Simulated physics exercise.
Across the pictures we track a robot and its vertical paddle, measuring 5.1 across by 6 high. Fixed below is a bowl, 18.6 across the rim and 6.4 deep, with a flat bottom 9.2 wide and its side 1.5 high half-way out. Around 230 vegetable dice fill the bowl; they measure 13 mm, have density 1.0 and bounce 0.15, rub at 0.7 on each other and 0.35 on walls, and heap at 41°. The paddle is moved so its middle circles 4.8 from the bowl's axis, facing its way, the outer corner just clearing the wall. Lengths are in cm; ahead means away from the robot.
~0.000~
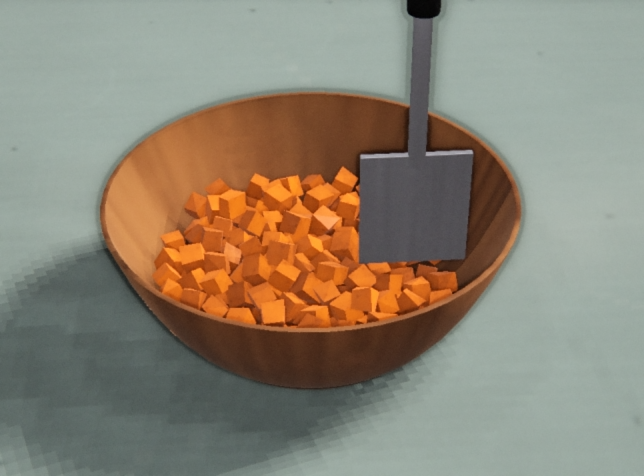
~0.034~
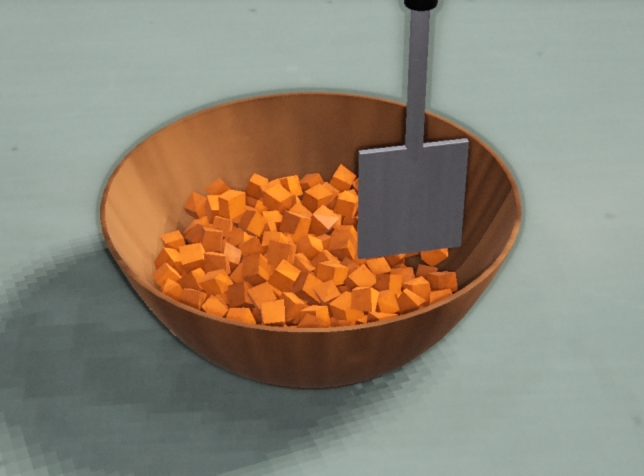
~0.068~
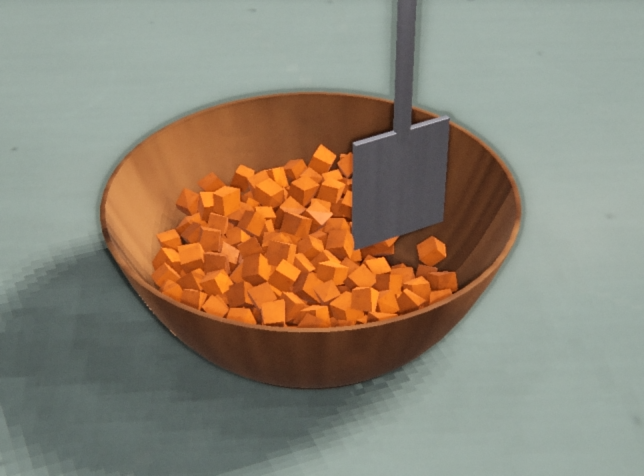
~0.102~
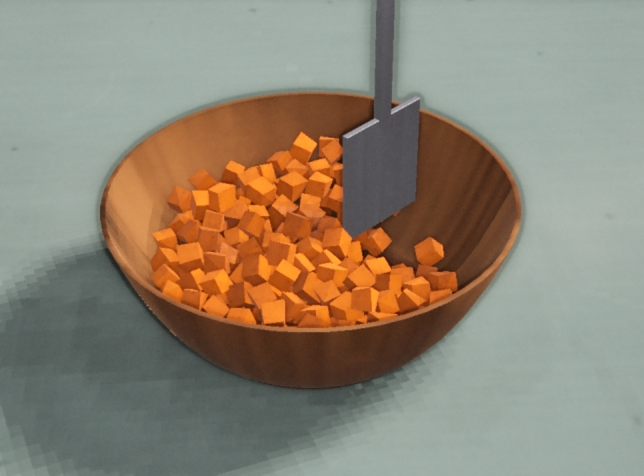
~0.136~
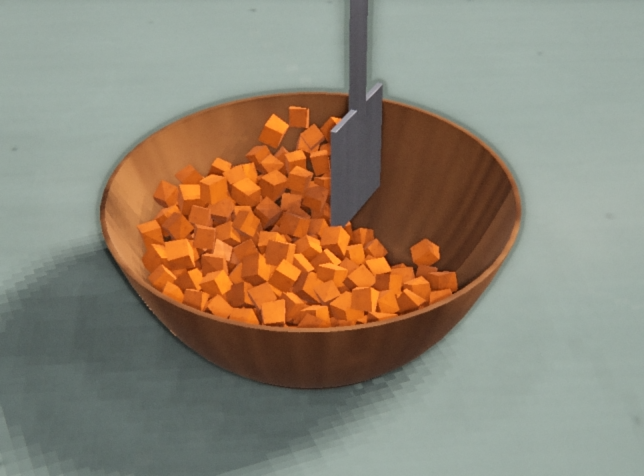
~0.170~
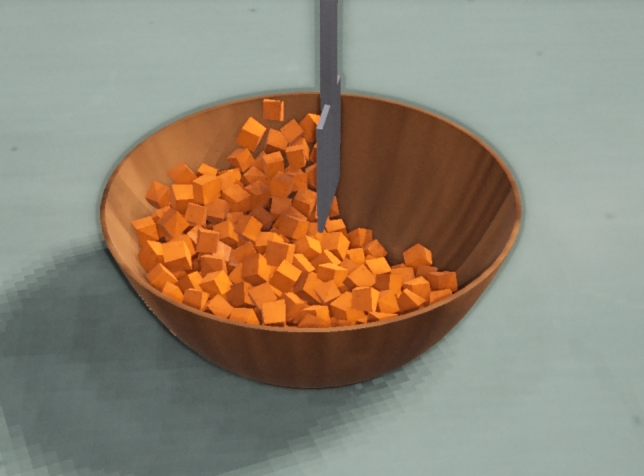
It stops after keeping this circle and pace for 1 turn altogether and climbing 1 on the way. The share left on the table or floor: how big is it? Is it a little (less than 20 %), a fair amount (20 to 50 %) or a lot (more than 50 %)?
A little, less than 20 %.
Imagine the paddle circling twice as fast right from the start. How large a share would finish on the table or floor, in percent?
In that case it comes to around 30 percent.
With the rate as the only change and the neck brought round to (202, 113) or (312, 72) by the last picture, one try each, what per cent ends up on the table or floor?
About 30 and 15 per cent.
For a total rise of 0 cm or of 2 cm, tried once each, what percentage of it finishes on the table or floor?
15 and 10 %.
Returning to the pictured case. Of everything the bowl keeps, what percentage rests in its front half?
Around 25 per cent of what the bowl keeps.
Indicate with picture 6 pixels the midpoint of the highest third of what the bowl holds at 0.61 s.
The centre lies near (436, 263) in the last picture.
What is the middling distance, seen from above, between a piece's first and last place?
About 8 centimetres.
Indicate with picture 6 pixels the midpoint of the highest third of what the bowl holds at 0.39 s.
I'd put its middle near (222, 283).
After 0.39 s, 185° round, highest piece 8 above the table; 219 in the bowl, 9 in flight or on the tool.
After 0.61 s, 295° round, highest piece 8 above the table; 209 in the bowl, 16 on the table or floor, 3 in flight or on the tool.
After 0.91 s, 0° round, highest piece 7 above the table; 200 in the bowl, 28 on the table or floor.
After 1.61 s, 0° round, highest piece 7 above the table; 200 in the bowl, 28 on the table or floor.
At rest, 200 in the bowl, 28 on the table or floor. That is 12 % on the table or floor.
